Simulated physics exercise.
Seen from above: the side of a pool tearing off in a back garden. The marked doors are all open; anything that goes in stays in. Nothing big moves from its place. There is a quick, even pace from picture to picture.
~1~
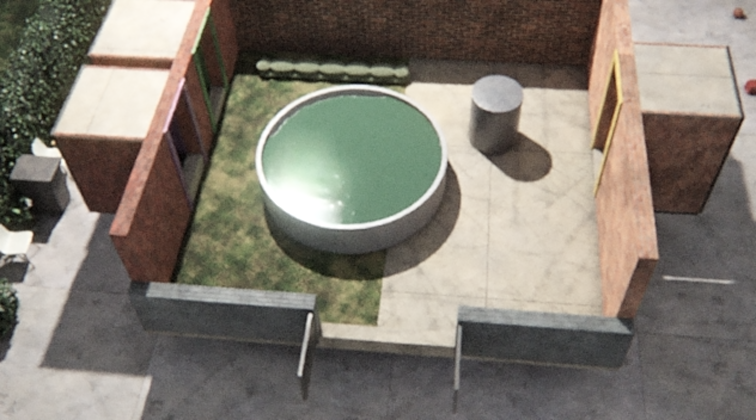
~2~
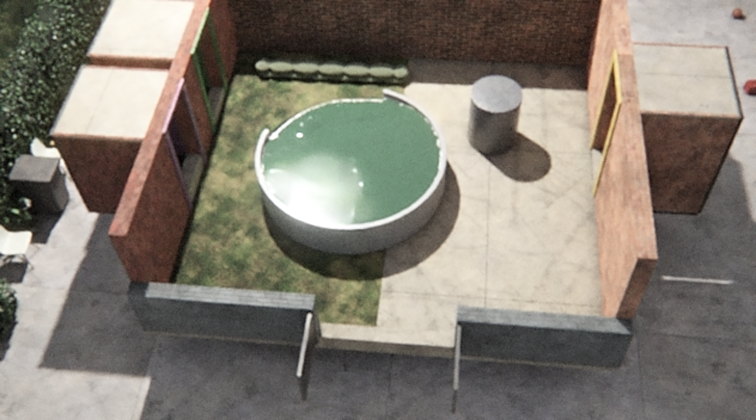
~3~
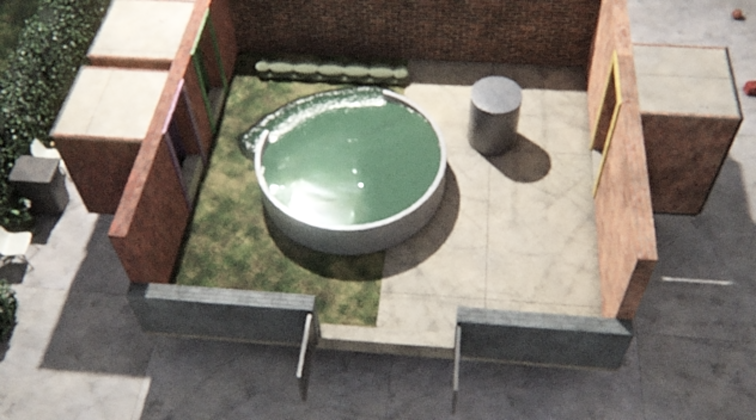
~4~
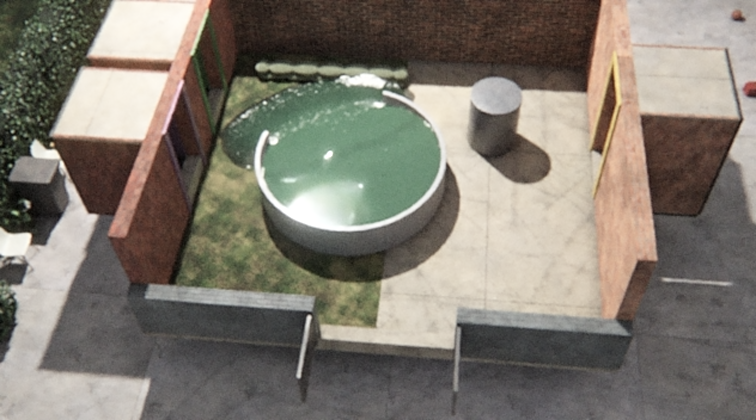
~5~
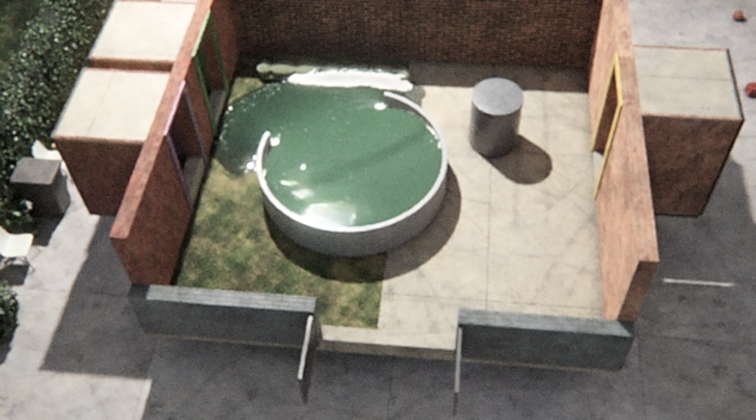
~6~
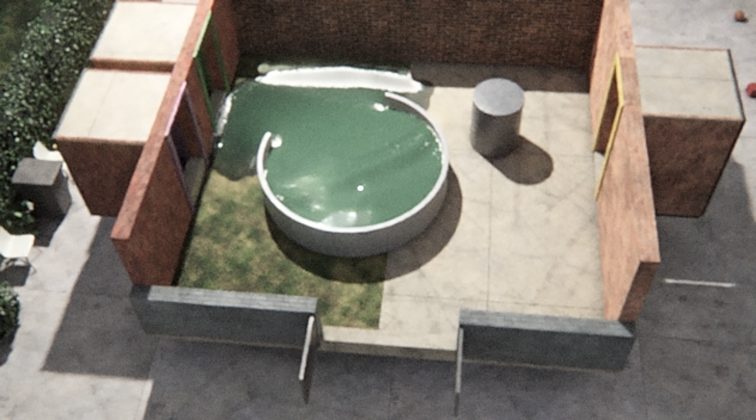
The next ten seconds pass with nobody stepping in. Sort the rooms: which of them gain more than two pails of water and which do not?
The purple door gains no more; the green door gains more; the yellow door gains no more.
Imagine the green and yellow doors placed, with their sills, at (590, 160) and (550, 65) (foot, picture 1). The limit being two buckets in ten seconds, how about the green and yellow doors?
Result, per door: Green remains within bounds; yellow overshoots the mark.
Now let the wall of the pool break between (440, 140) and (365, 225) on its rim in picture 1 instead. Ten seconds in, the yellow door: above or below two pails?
Well, yellow door overshoots, as far as I can tell.
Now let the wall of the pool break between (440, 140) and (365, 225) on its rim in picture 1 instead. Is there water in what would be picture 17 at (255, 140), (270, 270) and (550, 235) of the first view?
Taken one by one: Unaffected, then unaffected, then sodden.
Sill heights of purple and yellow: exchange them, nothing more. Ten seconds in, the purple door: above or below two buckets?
My reading: The purple door exceeds the limit.
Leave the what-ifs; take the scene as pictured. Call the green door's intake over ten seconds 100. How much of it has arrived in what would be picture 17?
Near 25 %, I'd say.
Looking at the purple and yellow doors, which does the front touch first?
That would be the purple one.
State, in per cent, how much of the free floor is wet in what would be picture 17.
I'd guess some 40 per cent.
A moment on, water covers 25 % of the floor; the purple door wet at the sill, nothing in, the green door under two buckets in, the yellow door not reached.
Next, water covers 40 % of the floor; the purple door wet at the sill, nothing in, the green door over two buckets in, the yellow door not reached.
Then, water covers 55 % of the floor; the purple door wet at the sill, nothing in, the green door far over two buckets in, the yellow door not reached.
Later, water covers 90 % of the floor; the purple door wet at the sill, nothing in, the green door far over two buckets in, the yellow door wet at the sill, nothing in.
In the end, water covers 95 % of the floor; the purple door wet at the sill, nothing in, the green door far over two buckets in, the yellow door under two buckets in.
